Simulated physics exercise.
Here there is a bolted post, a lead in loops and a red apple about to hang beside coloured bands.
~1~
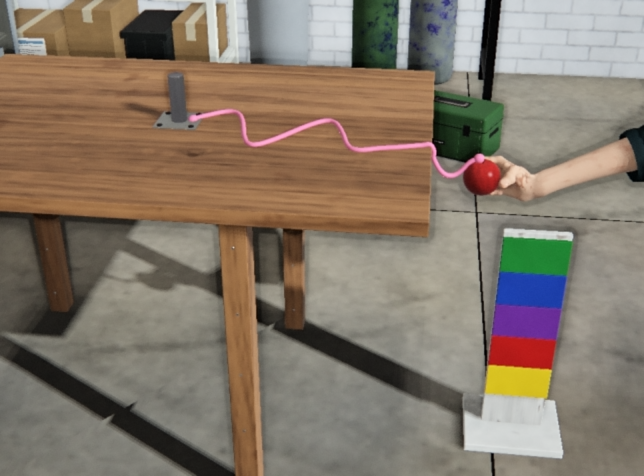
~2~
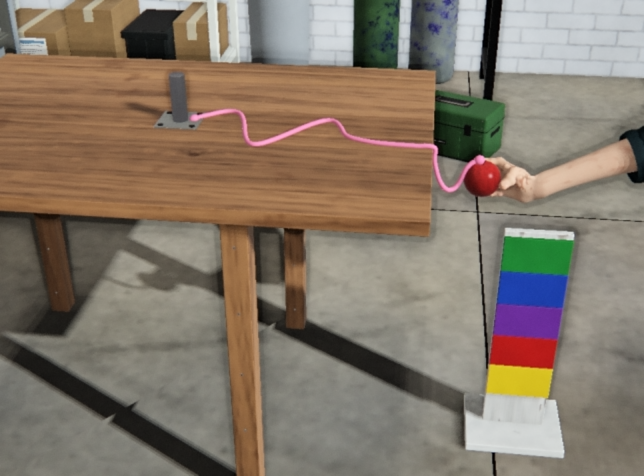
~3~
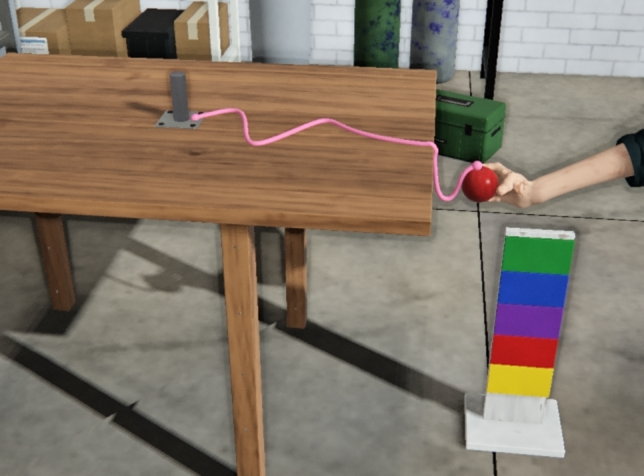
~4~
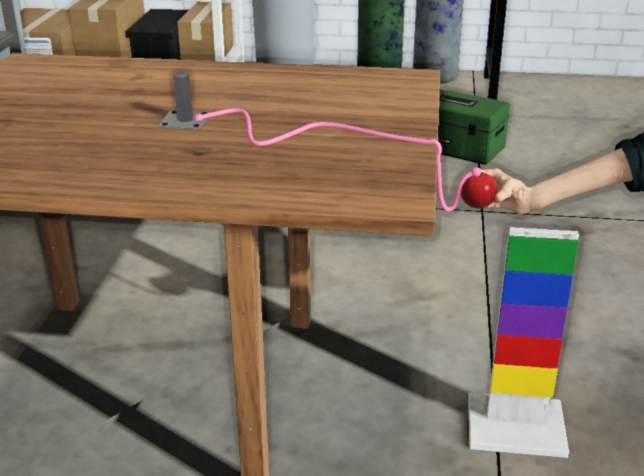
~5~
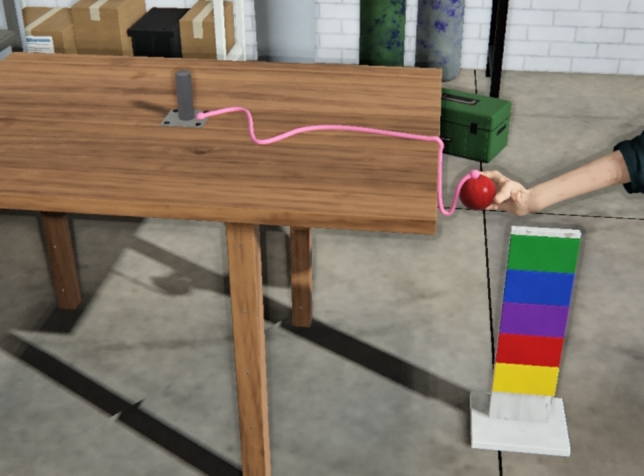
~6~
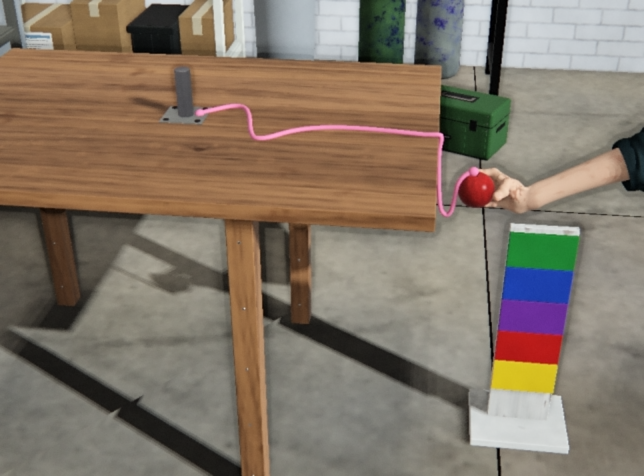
A hand holds a red ball beside a table, lowering it slightly as the pink cord shifts.
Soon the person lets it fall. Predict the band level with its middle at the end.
Prediction: Red.
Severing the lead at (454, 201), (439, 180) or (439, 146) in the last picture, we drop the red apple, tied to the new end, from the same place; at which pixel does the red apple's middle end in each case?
The pixels come out at around (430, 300), (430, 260) and (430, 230), one per try.
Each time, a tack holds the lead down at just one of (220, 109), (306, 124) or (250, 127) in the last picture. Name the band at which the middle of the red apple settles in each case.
Taking the three tries in turn, you'd get red, blue and purple.
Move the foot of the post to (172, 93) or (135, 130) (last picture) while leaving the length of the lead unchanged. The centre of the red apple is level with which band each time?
Try one - purple; try two - purple.
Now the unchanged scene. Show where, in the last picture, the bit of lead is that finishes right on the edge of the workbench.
You'd find it at roughly (362, 129).
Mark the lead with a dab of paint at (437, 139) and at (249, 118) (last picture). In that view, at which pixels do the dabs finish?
At (435, 203), then (279, 121).
Soon after, apple near (396, 327); level with red.
After that, apple near (436, 333); level with red.
In the end, apple near (421, 335); level with red. Its middle rests at the red band.
